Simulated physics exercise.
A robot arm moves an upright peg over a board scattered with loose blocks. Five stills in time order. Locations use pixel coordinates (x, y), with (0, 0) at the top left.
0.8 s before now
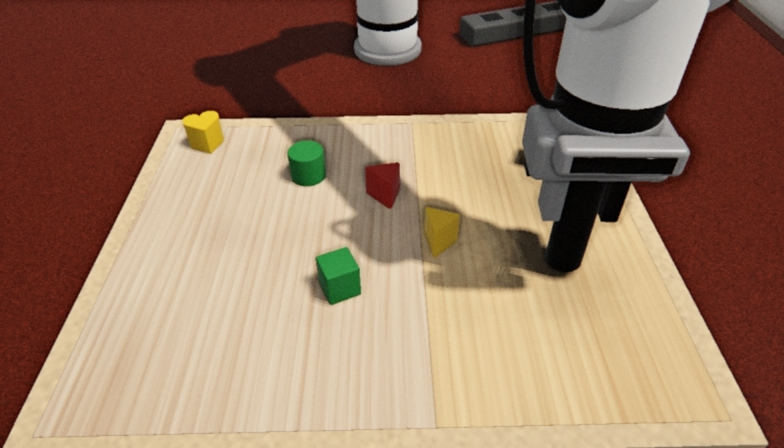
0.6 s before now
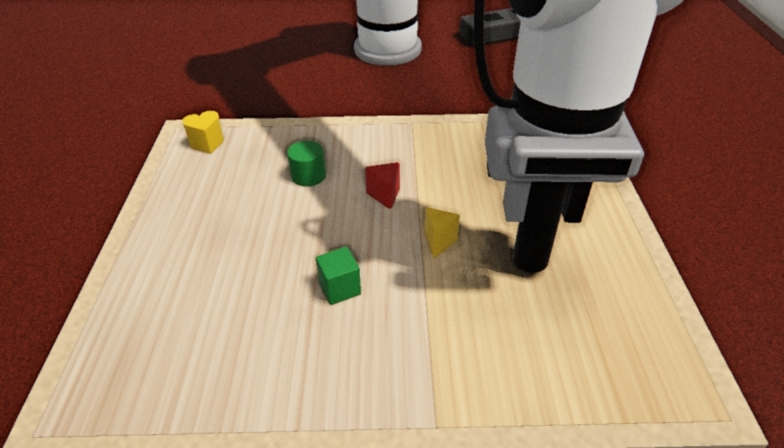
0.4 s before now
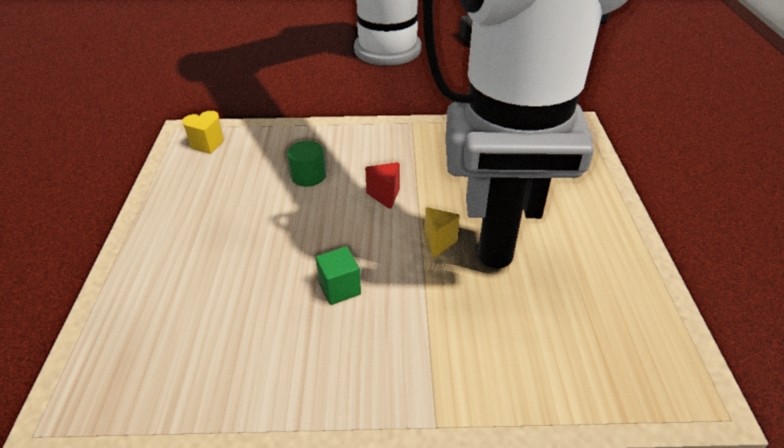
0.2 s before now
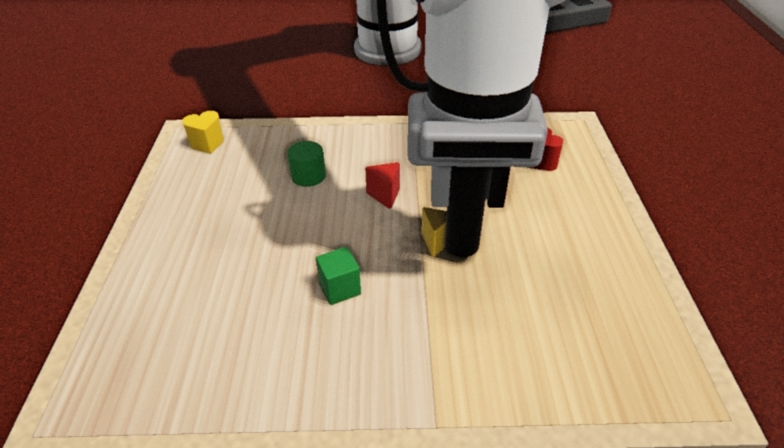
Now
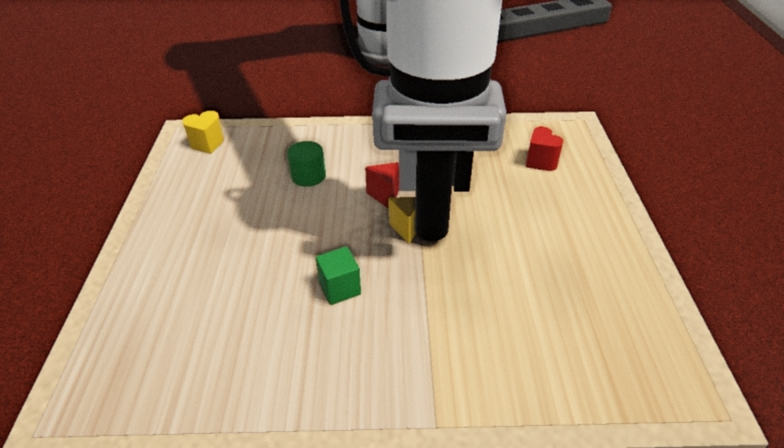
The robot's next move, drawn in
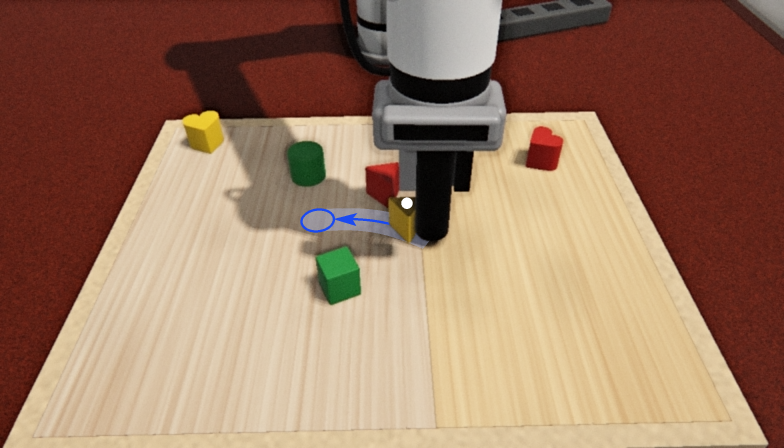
A robot arm holding a dark upright peg glides left across a wooden board of scattered green, red and yellow blocks, uncovering a red heart behind it. The peg reaches the yellow three-sided block and pushes it left and slightly away, close to the red three-sided block.
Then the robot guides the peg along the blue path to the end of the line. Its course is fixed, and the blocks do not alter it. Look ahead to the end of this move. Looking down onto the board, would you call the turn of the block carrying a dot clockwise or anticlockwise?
That block twists clockwise.
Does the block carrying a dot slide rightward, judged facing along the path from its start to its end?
Yes, that is what happens.
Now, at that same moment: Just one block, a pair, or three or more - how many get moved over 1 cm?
That push would leave one block displaced by more than about 1 cm.
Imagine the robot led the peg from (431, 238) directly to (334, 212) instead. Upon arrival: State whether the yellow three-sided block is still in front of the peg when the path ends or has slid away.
Kept ahead.
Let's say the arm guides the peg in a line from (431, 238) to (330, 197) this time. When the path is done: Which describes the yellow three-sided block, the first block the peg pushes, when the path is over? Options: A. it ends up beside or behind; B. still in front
I choose B.
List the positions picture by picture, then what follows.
Lower end of the peg at (563, 259), tops of blocks, red three-sided block at (385, 170), yellow three-sided block at (440, 217), in the first frame.
Peg at (530, 260), blocks as before, in the second frame.
Peg at (495, 256), blocks as before, in the third frame.
Peg at (462, 245), yellow three-sided block at (438, 216), in the fourth frame.
Peg at (432, 230), red three-sided block at (385, 170), yellow three-sided block at (407, 203), in the fifth frame.
The drawn path runs from (431, 238) through (395, 225) and (357, 219) to (318, 220); the dot is on the yellow three-sided block.
On the path given first. One third of the way, peg at (395, 217); yellow three-sided block at (372, 190).
Two thirds of the way, peg at (355, 211); yellow three-sided block at (336, 180), turned 30° clockwise.
At the end, peg at (317, 212); red three-sided block not moved; yellow three-sided block at (323, 176), turned 60° clockwise.
